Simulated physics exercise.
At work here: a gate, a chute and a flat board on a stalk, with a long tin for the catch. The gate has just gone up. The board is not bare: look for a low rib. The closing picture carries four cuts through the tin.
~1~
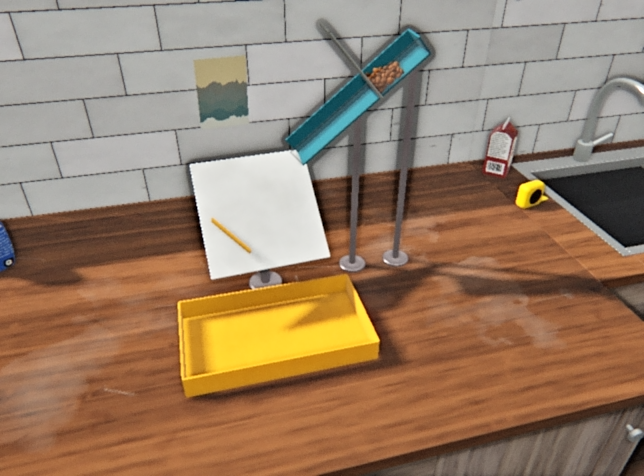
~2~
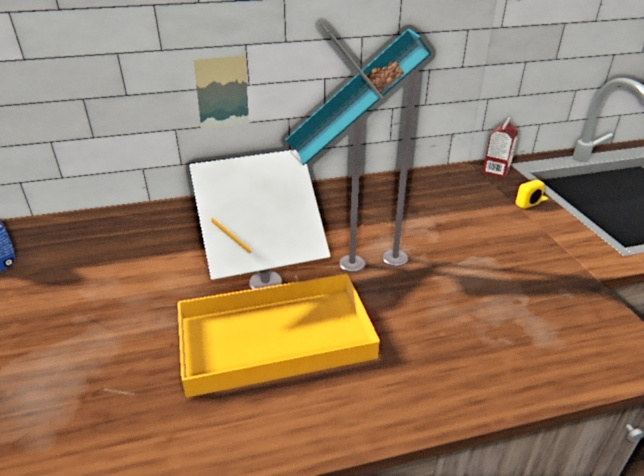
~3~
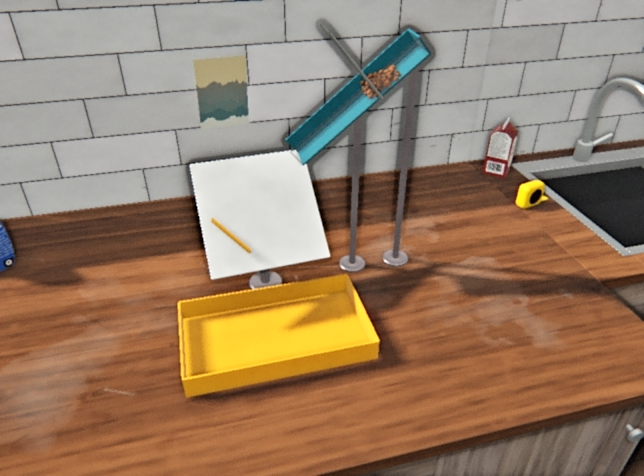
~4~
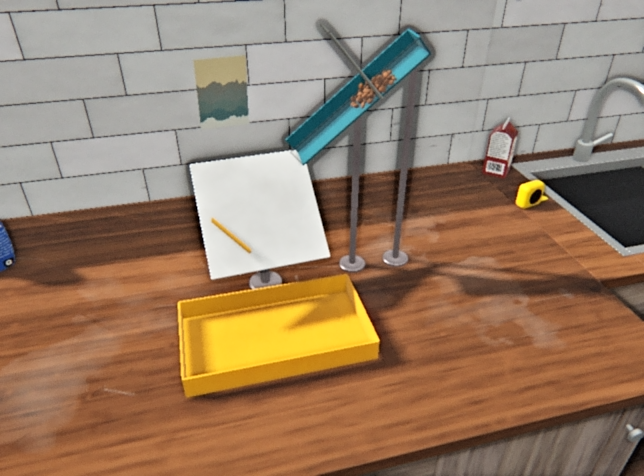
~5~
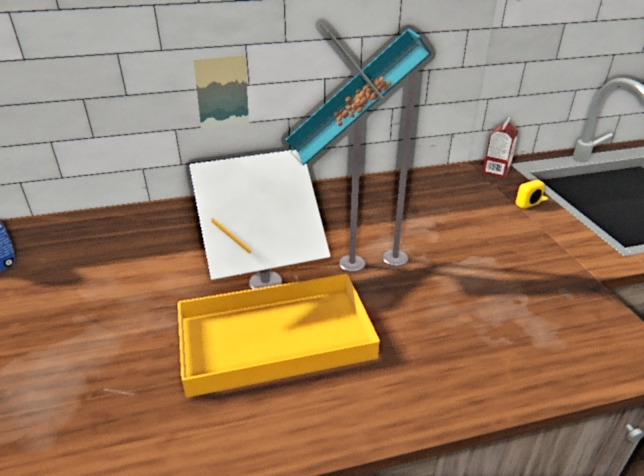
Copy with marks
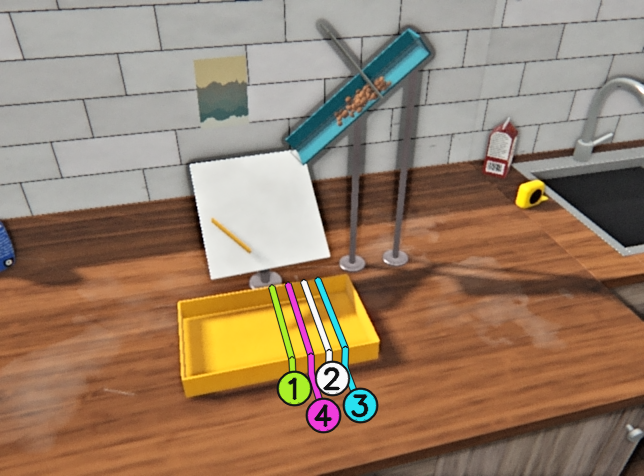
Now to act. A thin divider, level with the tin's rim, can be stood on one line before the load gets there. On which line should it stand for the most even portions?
1 is best.
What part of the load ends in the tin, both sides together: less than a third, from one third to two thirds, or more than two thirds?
About that: More than two thirds.
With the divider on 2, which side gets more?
The left side.
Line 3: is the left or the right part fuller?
The left side.
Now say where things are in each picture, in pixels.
The first picture shows load behind the gate at (384, 76), bits of dog kibble; lip of the chute at (301, 159), sloping fairly steeply.
The second picture shows middle of the board at (260, 210), tilted fairly steeply; middle of its low edge at (273, 267); of its high edge at (248, 157).
The third picture shows front corners of the tin at (183, 379) and (379, 341), empty; front of the load at (367, 94).
The fourth picture shows middle of the load at (373, 86); its front at (354, 104), about a quarter of the way to the lip; rib from (212, 218) to (251, 251).
The fifth picture shows middle of the load at (363, 95); its front at (340, 123), about half of the way to the lip.
On the marked copy, line 1 crosses the front rim at (291, 358); line 2 crosses the front rim at (328, 351); line 3 crosses the front rim at (345, 348); line 4 crosses the front rim at (310, 354).
For line 1, of what is caught, about two thirds on the left of the divider, about a third on the right.
For line 2, of what is caught, all on the left of the divider, none on the right.
For line 3, of what is caught, all on the left of the divider, none on the right.
For line 4, of what is caught, nearly all on the left of the divider, a stray few on the right.
